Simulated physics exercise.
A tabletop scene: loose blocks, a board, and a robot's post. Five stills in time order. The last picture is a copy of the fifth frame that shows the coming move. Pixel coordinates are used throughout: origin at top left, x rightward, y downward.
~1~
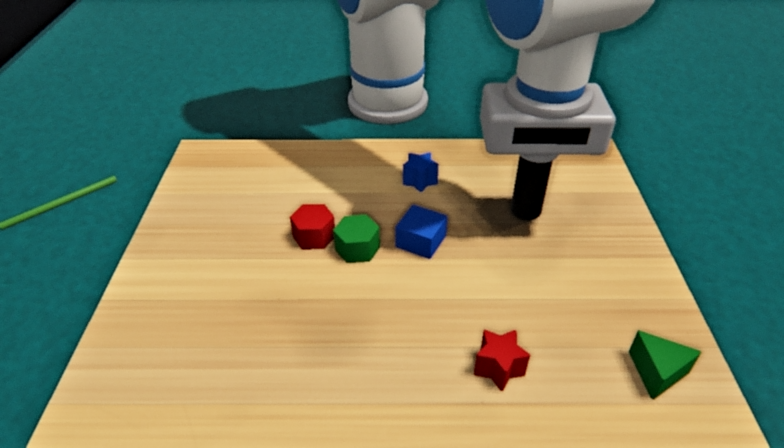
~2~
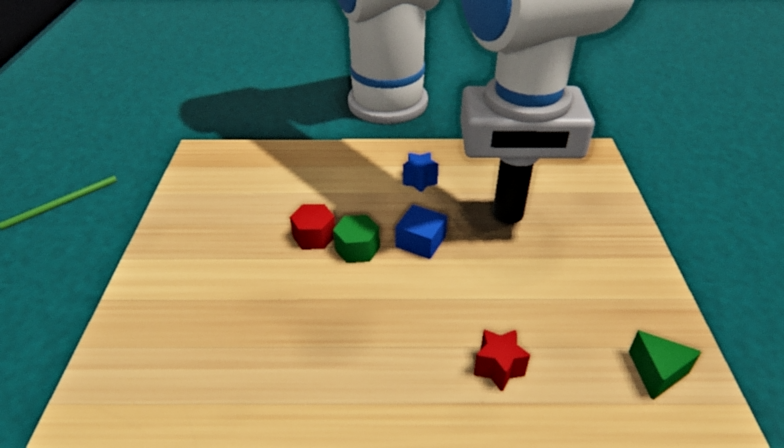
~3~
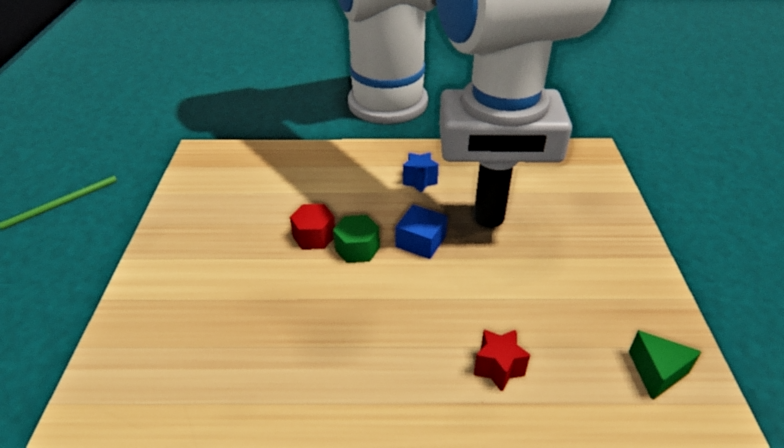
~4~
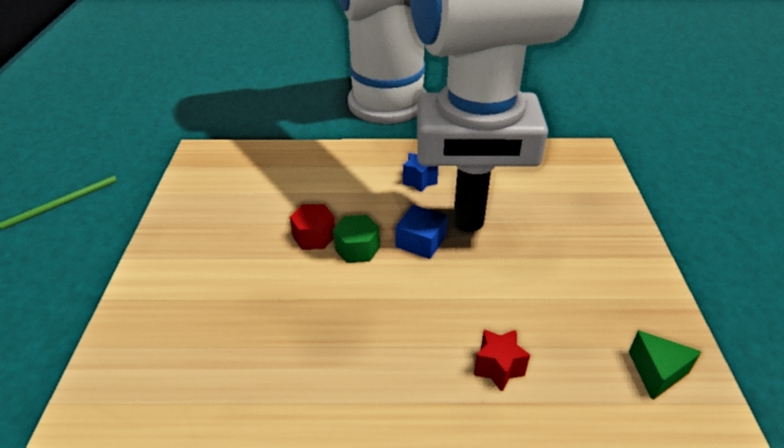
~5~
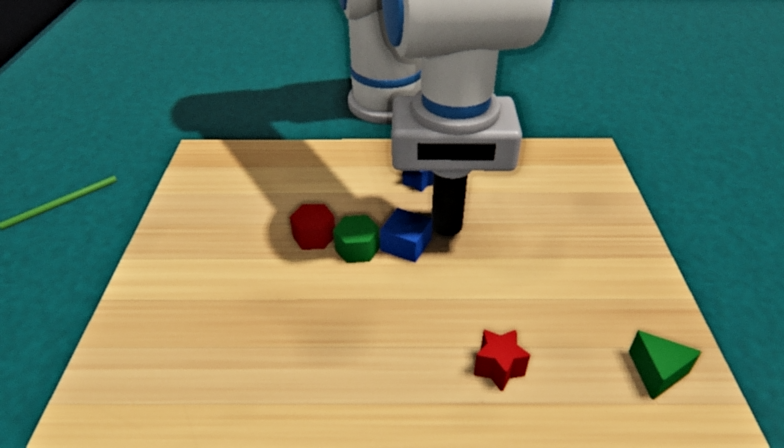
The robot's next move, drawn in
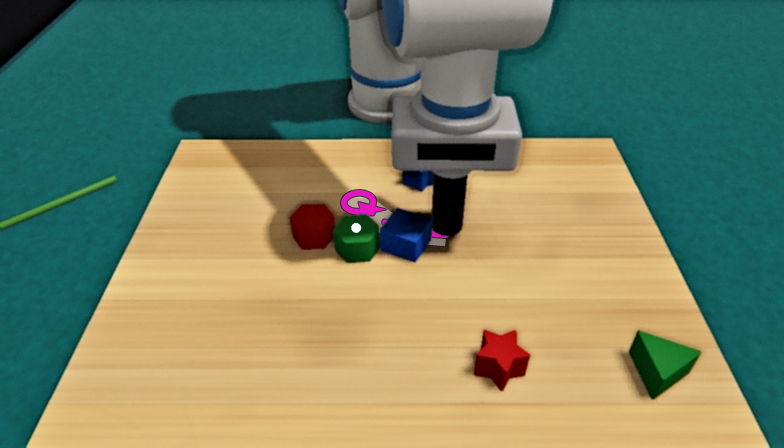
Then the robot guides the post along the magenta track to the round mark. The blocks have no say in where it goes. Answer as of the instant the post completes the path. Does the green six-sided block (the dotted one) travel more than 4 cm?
It seems not.
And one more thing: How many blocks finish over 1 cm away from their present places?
It should be two.
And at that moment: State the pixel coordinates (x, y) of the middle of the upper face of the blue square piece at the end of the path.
It comes to (378, 230).
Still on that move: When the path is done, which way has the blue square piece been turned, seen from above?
The block spins anticlockwise.
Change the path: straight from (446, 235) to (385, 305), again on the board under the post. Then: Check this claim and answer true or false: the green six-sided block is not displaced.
Answer: False.
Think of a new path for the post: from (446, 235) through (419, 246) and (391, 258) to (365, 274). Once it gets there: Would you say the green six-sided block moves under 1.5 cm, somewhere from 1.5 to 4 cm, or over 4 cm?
It shifts over 4 cm.
The drawn path runs from (446, 235) via (410, 231) and (380, 219), ending at (359, 202); the dot is on the green six-sided block.
The first path, step by step. One third of the way, post (410, 223); green six-sided block (340, 232), turned 15° clockwise; blue square piece (383, 231), turned 50° anticlockwise.
Two thirds of the way, post (380, 211); green six-sided block (331, 239), turned 15° clockwise; blue square piece (378, 230), turned 75° anticlockwise.
At the end, post (358, 194); red six-sided block not moved; green six-sided block (331, 239), turned 15° clockwise; blue square piece (378, 230), turned 75° anticlockwise.
